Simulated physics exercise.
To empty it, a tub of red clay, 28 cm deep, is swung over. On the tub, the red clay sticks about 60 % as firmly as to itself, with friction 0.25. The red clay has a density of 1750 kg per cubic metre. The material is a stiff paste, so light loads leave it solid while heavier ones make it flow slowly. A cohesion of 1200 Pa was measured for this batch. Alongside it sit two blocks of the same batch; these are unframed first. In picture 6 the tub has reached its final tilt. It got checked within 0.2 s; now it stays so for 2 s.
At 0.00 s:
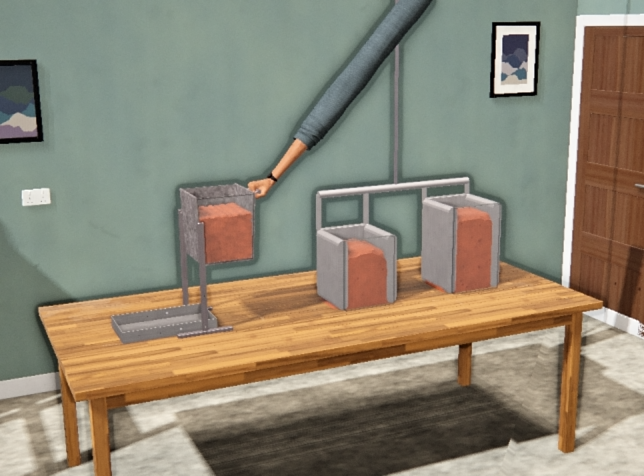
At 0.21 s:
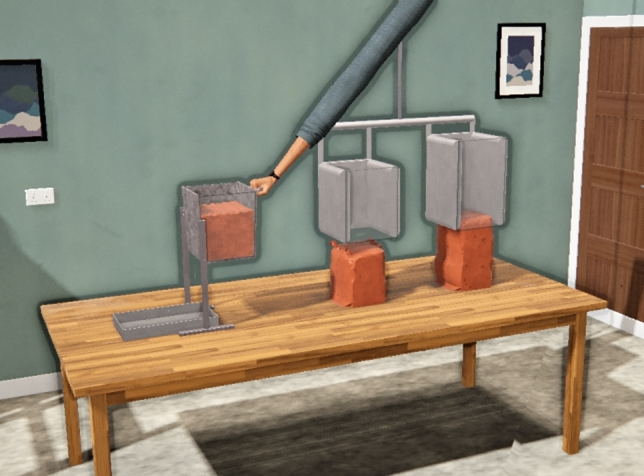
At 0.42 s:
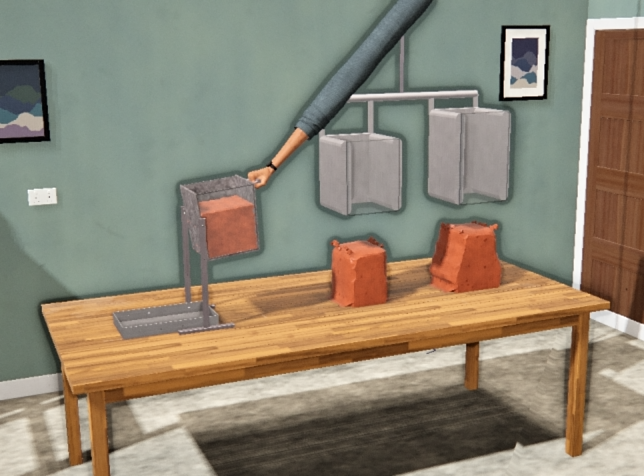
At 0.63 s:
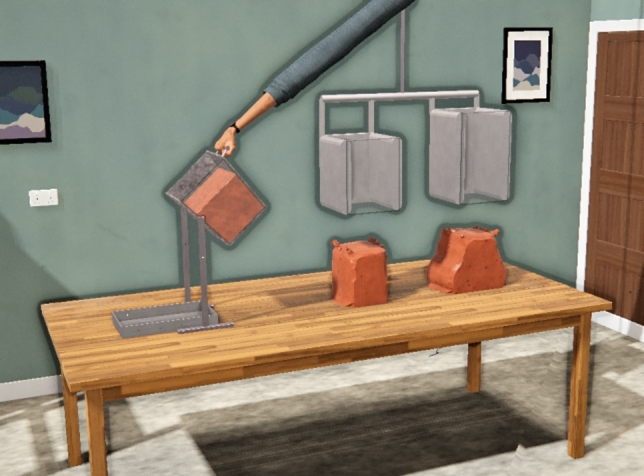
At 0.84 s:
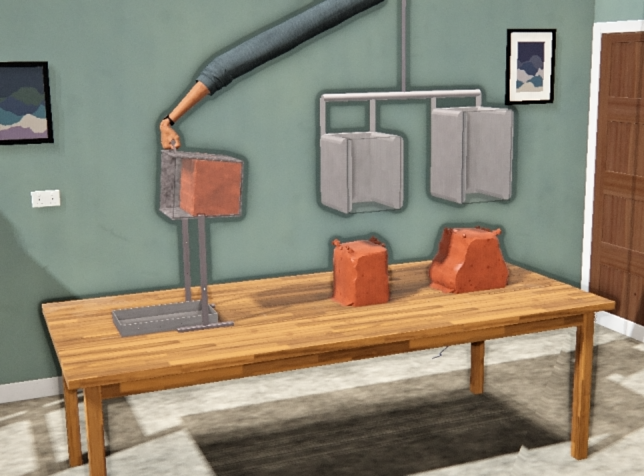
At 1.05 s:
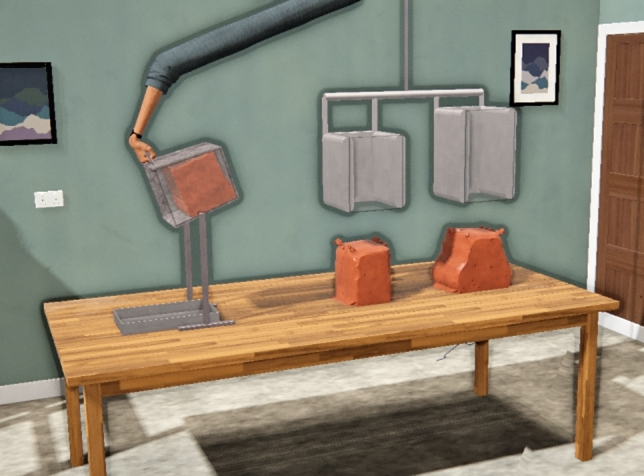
On a wooden table, lifted metal boxes uncover two slumping red clay blocks before a hand tilts a clay-filled tub leftward.
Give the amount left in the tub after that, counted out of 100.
42 %.
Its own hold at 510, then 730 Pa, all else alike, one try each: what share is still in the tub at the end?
Respectively, close to 35 % and close to 40 %.
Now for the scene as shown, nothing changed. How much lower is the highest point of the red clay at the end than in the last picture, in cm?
Roughly 13 cm.
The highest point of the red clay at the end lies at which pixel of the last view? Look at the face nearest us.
On the near face, the top ends up close to (197, 185).
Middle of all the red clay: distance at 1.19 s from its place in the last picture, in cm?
Roughly 4 centimetres.
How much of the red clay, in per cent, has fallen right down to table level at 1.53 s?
Roughly 0 per cent.
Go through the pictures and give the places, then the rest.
Handle-side rim at (253, 193), tilt 0 degrees; highest point of the red clay at (215, 217); test blocks 26 cm, 37 cm high (left to right), in the first picture.
Handle-side rim at (255, 191), tilt 0 degrees; highest point of the red clay at (217, 214); test blocks 26 cm, 35 cm high (left to right), in the second picture.
Handle-side rim at (252, 184), tilt 6 degrees; highest point of the red clay at (250, 205); test blocks 26 cm, 30 cm high (left to right), in the third picture.
Handle-side rim at (222, 158), tilt 42 degrees; highest point of the red clay at (233, 176); test blocks 26 cm, 27 cm high (left to right), in the fourth picture.
Handle-side rim at (175, 158), tilt 85 degrees; highest point of the red clay at (200, 160); test blocks 26 cm, 27 cm high (left to right), in the fifth picture.
Handle-side rim at (154, 170), tilt 108 degrees; highest point of the red clay at (210, 153); test blocks 26 cm, 27 cm high (left to right), in the sixth picture.
By 1.19 s, the tub is at 108 degrees and holds 100 %.
By 1.36 s, the tub is at 108 degrees and holds 82 %.
By 1.53 s, the tub is at 108 degrees and holds 50 %.
By 1.70 s, the tub is at 108 degrees and holds 42 %.
By 3.05 s, at the end, the tub is at 108 degrees and holds 42 %.
